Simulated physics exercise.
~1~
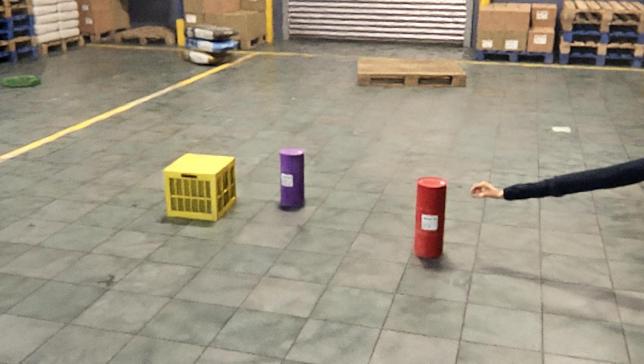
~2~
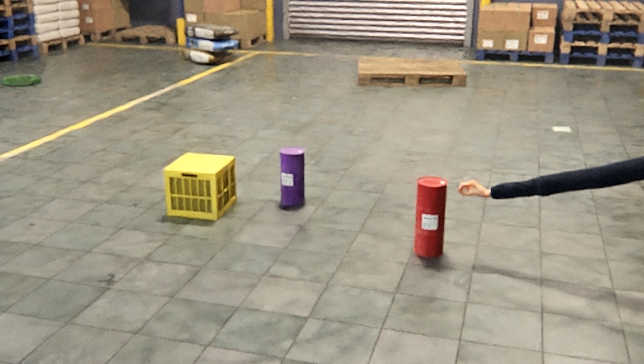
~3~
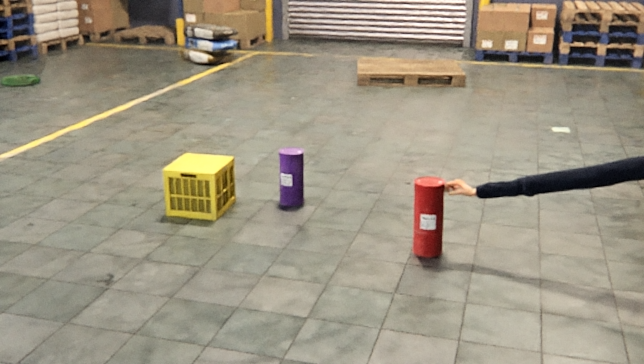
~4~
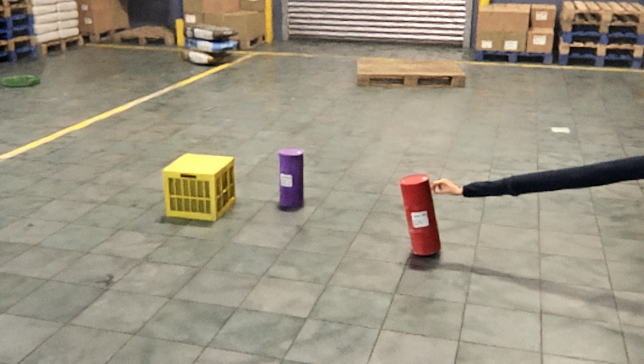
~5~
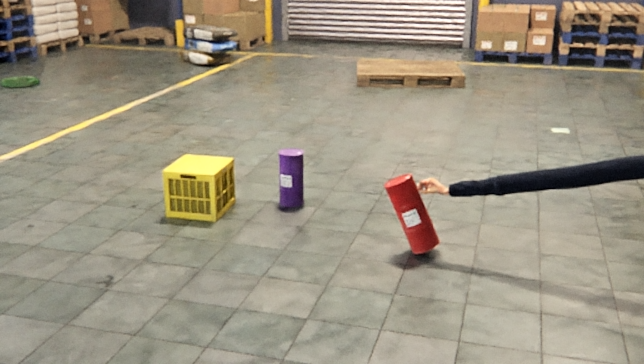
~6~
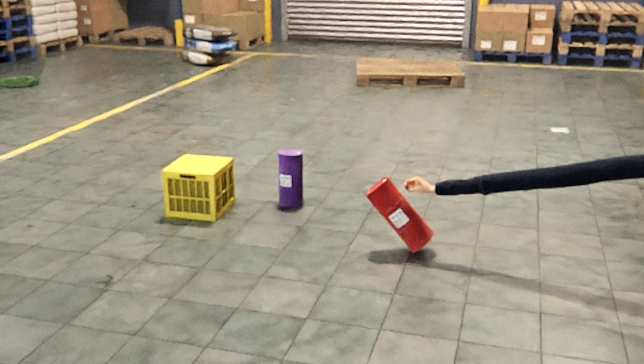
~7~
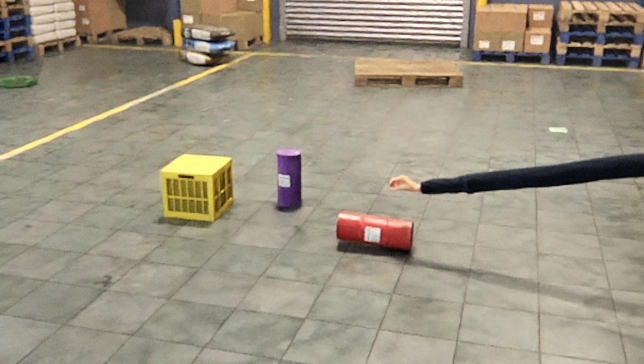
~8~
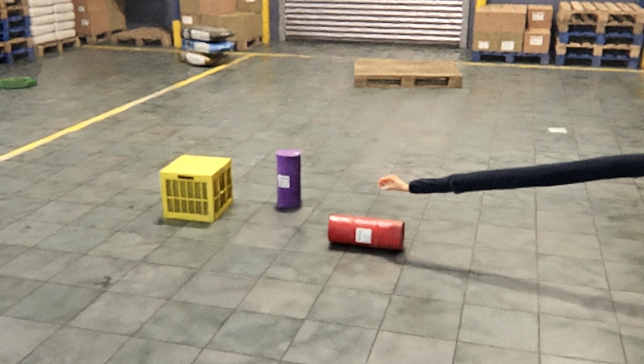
In a warehouse, a hand pushes a red canister left until it topples over.
